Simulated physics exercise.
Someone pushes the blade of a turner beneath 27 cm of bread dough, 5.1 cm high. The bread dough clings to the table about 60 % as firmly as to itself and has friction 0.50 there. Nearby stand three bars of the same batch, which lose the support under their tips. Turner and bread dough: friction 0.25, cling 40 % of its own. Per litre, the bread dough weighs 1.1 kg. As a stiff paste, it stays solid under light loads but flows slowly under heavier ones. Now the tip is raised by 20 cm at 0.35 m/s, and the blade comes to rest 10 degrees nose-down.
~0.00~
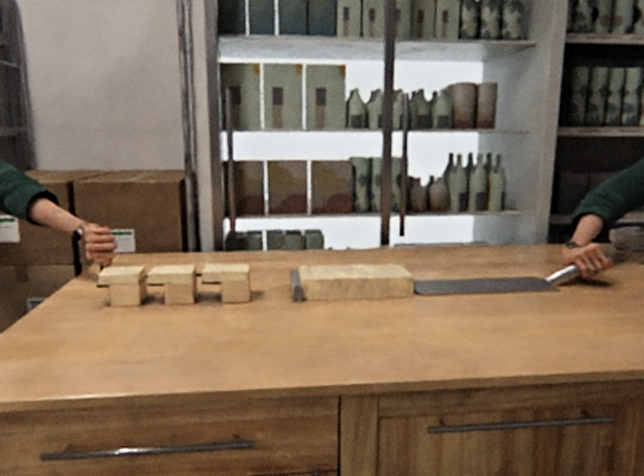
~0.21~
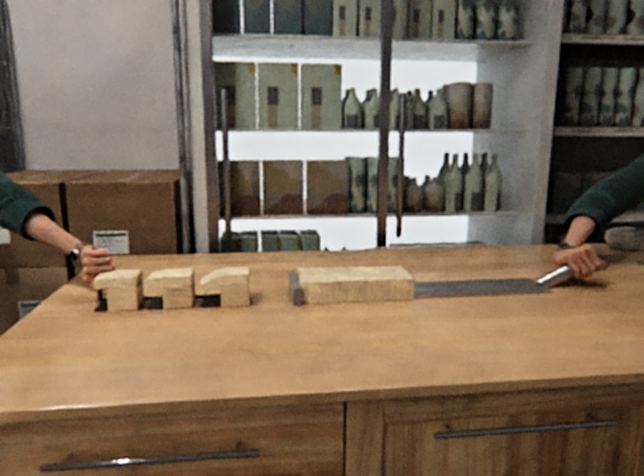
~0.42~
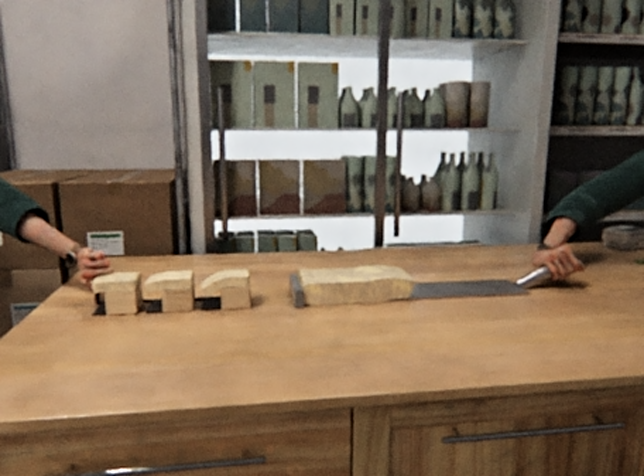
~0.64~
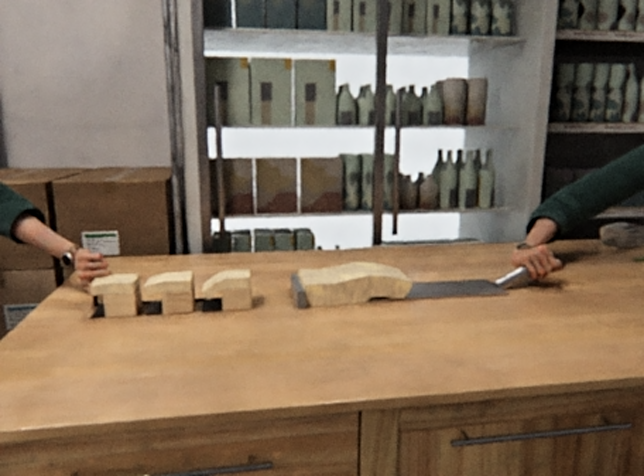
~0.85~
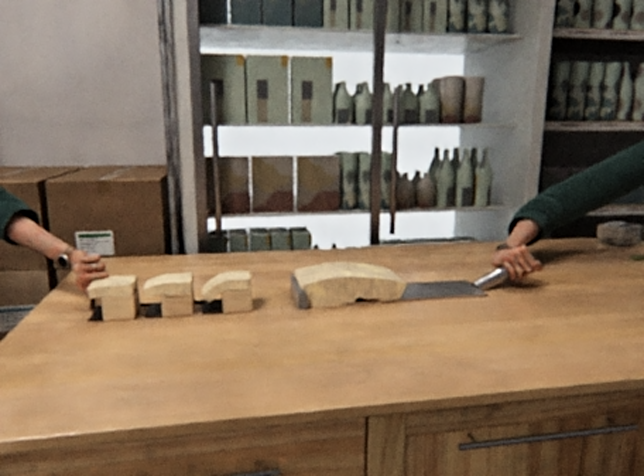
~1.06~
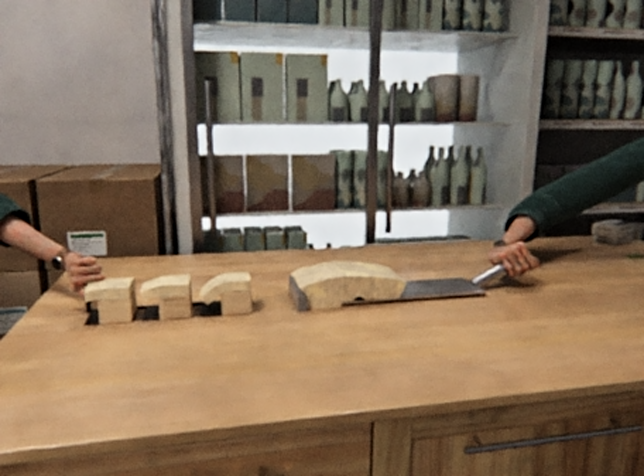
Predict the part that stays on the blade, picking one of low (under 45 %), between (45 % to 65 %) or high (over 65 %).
Predicted: Between.
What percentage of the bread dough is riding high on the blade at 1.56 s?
Close to 70 percent.
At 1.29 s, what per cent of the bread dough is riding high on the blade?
About 14 per cent.
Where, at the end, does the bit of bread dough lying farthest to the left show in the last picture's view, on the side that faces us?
(334, 224), give or take.
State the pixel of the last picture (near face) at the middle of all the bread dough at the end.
Near (363, 238).
By 1.29 s, the tip is 8.3 cm up.
By 1.56 s, the tip is 18 cm up.
By 1.82 s, the tip is 20 cm up and 59 % is riding high on the blade.
By 2.09 s, the tip is 20 cm up and 59 % is riding high on the blade.
By 2.40 s, at the end, the tip is 20 cm up and 59 % is riding high on the blade.
